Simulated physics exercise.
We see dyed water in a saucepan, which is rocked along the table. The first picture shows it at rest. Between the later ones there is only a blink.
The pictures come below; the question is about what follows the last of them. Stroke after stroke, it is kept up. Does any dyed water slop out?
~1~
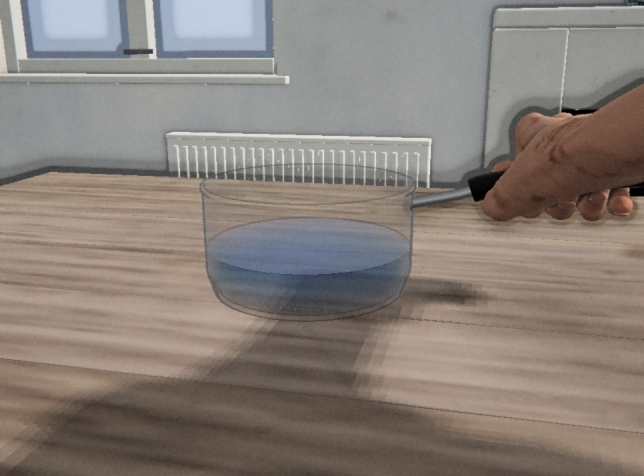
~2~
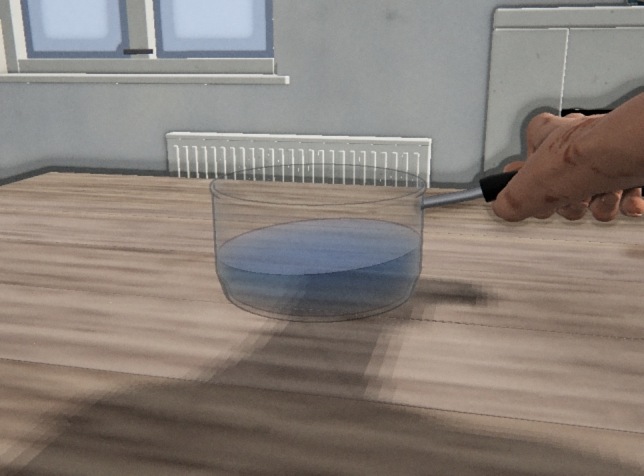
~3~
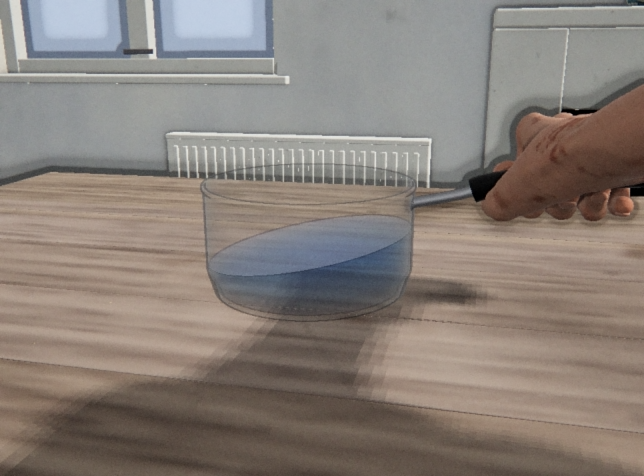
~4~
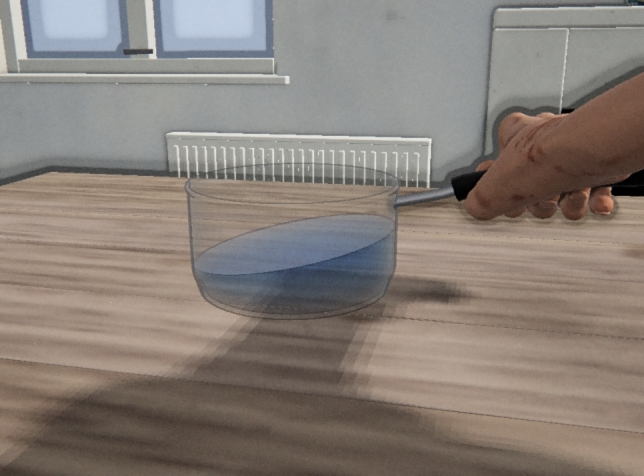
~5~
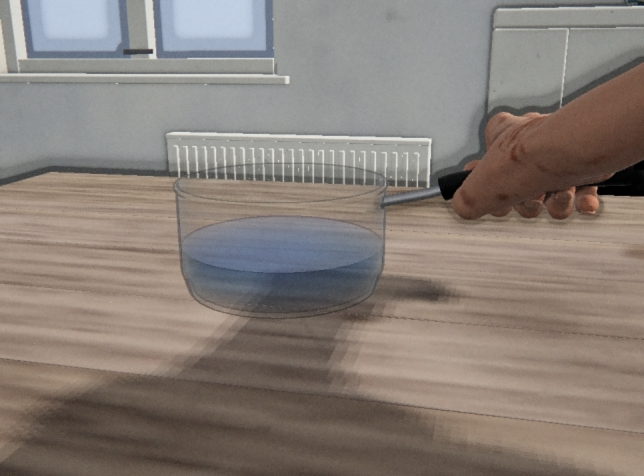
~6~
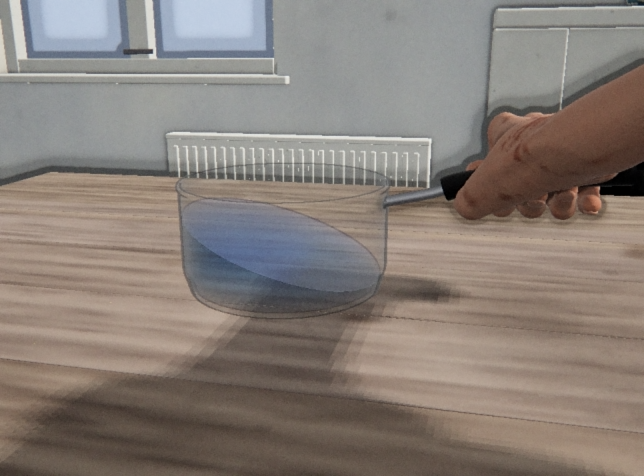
As it turns out, it loses some.
Shortly, the highest wave so far goes over the rim.
At the finish, the highest wave so far goes over the rim; some is on the top.
